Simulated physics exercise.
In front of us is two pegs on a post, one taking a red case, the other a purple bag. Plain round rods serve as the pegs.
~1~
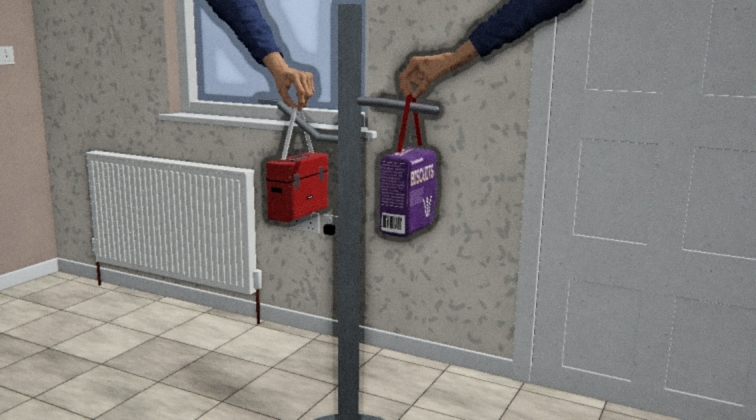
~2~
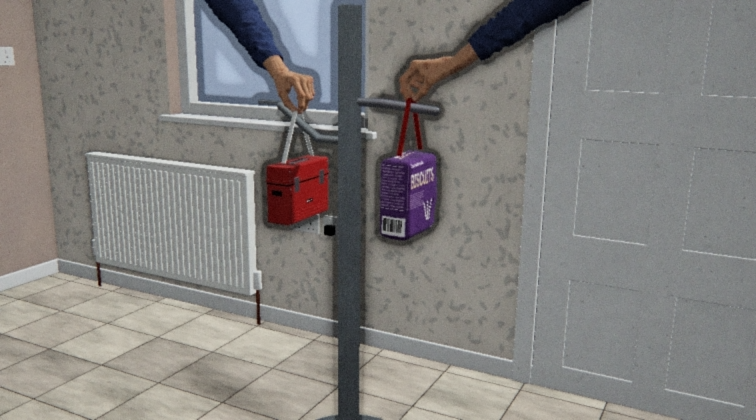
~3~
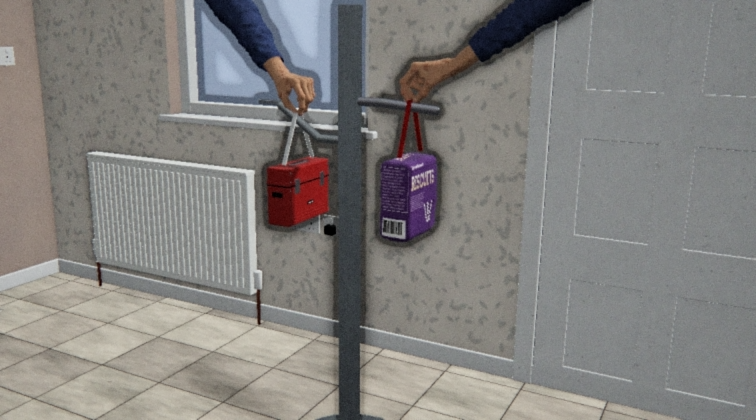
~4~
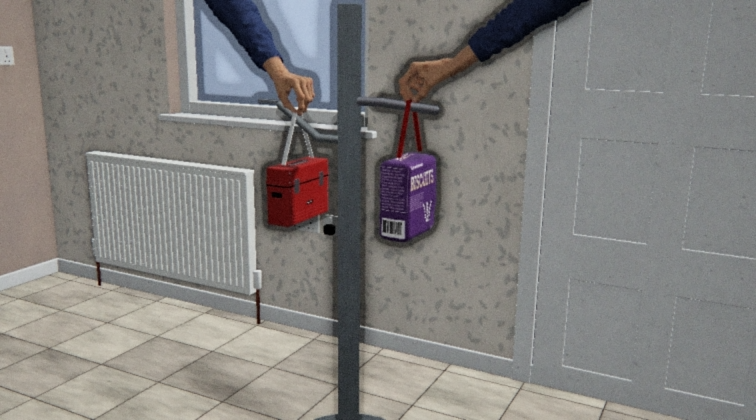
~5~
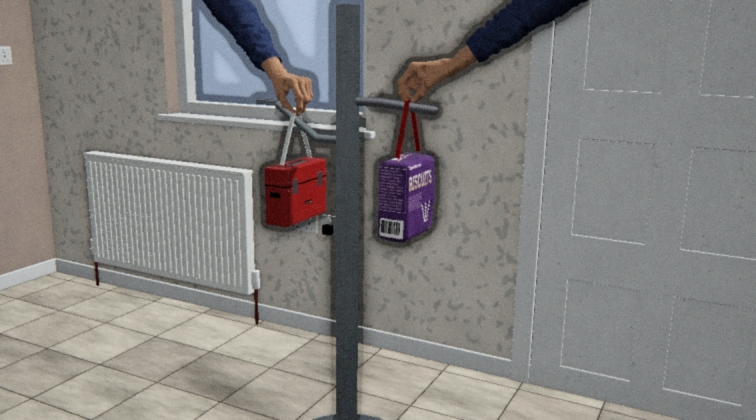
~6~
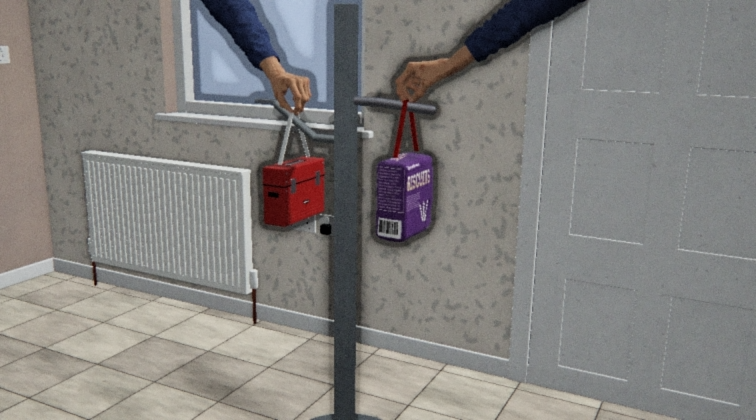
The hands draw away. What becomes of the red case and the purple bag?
The red case is left dangling; the purple bag is left dangling.
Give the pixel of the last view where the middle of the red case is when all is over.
That one winds up at pixel (343, 213).
Then, 0.42 s after the last picture, red case hanging near (328, 210); purple bag hanging near (406, 197).
Then, 1.04 s after the last picture, red case hanging near (311, 207); purple bag hanging near (407, 197).
At rest, red case hanging near (343, 213); purple bag hanging near (407, 198). The red case stays hanging and the purple bag holds on.
